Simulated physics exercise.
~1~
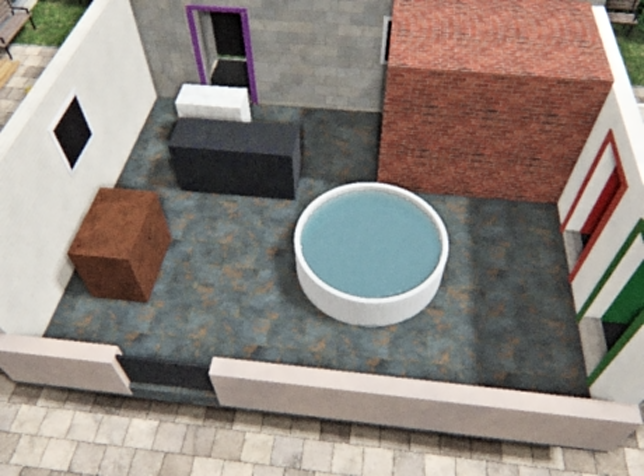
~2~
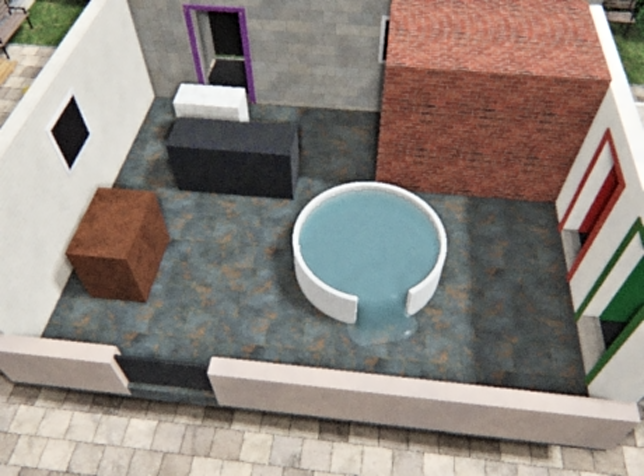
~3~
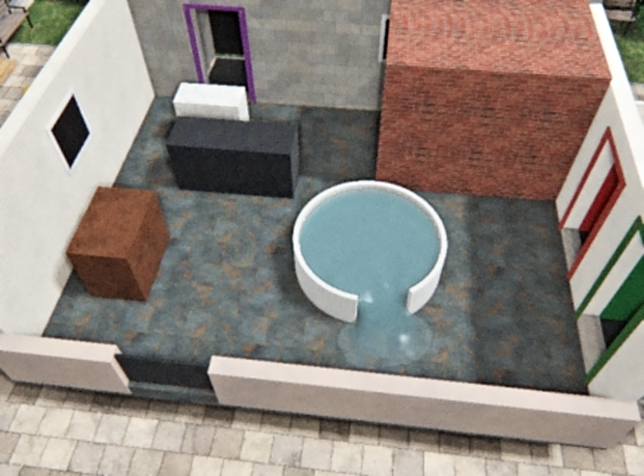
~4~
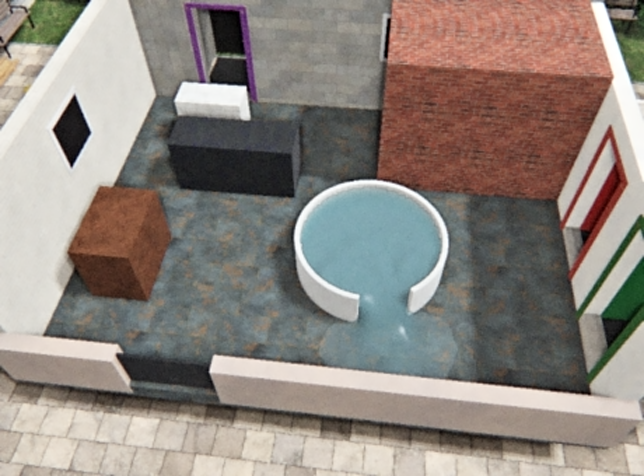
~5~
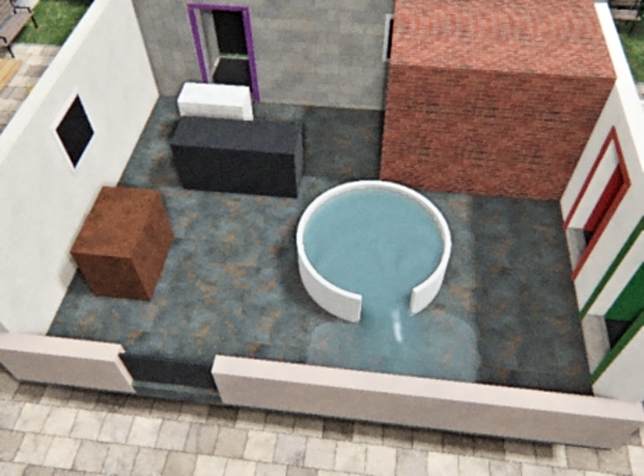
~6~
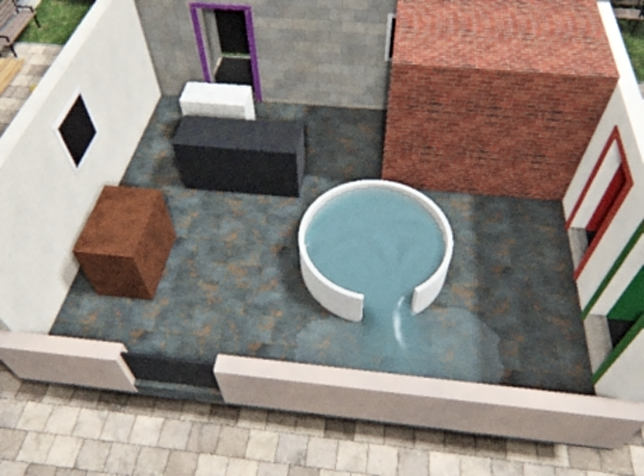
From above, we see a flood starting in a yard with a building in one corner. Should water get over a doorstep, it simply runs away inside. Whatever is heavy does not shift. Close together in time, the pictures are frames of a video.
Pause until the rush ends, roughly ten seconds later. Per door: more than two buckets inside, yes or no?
Per door - green door: No, red door: No, purple door: No.
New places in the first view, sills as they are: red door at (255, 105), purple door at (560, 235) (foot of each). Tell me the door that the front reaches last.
I'd go with the red door.
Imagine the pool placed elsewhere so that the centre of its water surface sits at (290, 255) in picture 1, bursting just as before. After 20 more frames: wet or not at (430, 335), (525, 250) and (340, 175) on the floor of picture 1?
My reading is hit by the flood first, hit by the flood next and missed by the flood last.
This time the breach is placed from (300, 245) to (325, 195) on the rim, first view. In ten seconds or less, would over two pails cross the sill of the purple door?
As I see it, the purple door tops the mark.
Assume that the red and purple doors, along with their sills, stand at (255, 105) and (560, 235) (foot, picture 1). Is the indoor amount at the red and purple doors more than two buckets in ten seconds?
Result - the red door stays within limits while the purple door exceeds the limit.
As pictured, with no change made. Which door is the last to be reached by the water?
That's the purple door.
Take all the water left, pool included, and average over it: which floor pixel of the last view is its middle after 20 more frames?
Roughly (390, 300) in the last picture.
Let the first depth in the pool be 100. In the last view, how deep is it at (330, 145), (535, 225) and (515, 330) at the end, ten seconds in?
My figures are about 4, 18 and 8 percent.
A moment on, water covers 15 % of the floor; the green door not reached, the red door not reached, the purple door not reached.
Next, water covers 25 % of the floor; the green door wet at the sill, nothing in, the red door not reached, the purple door not reached.
Then, water covers 45 % of the floor; the green door under two buckets in, the red door wet at the sill, nothing in, the purple door not reached.
Later, water covers 70 % of the floor; the green door under two buckets in, the red door wet at the sill, nothing in, the purple door not reached.
In the end, water covers 90 % of the floor; the green door under two buckets in, the red door wet at the sill, nothing in, the purple door wet at the sill, nothing in.
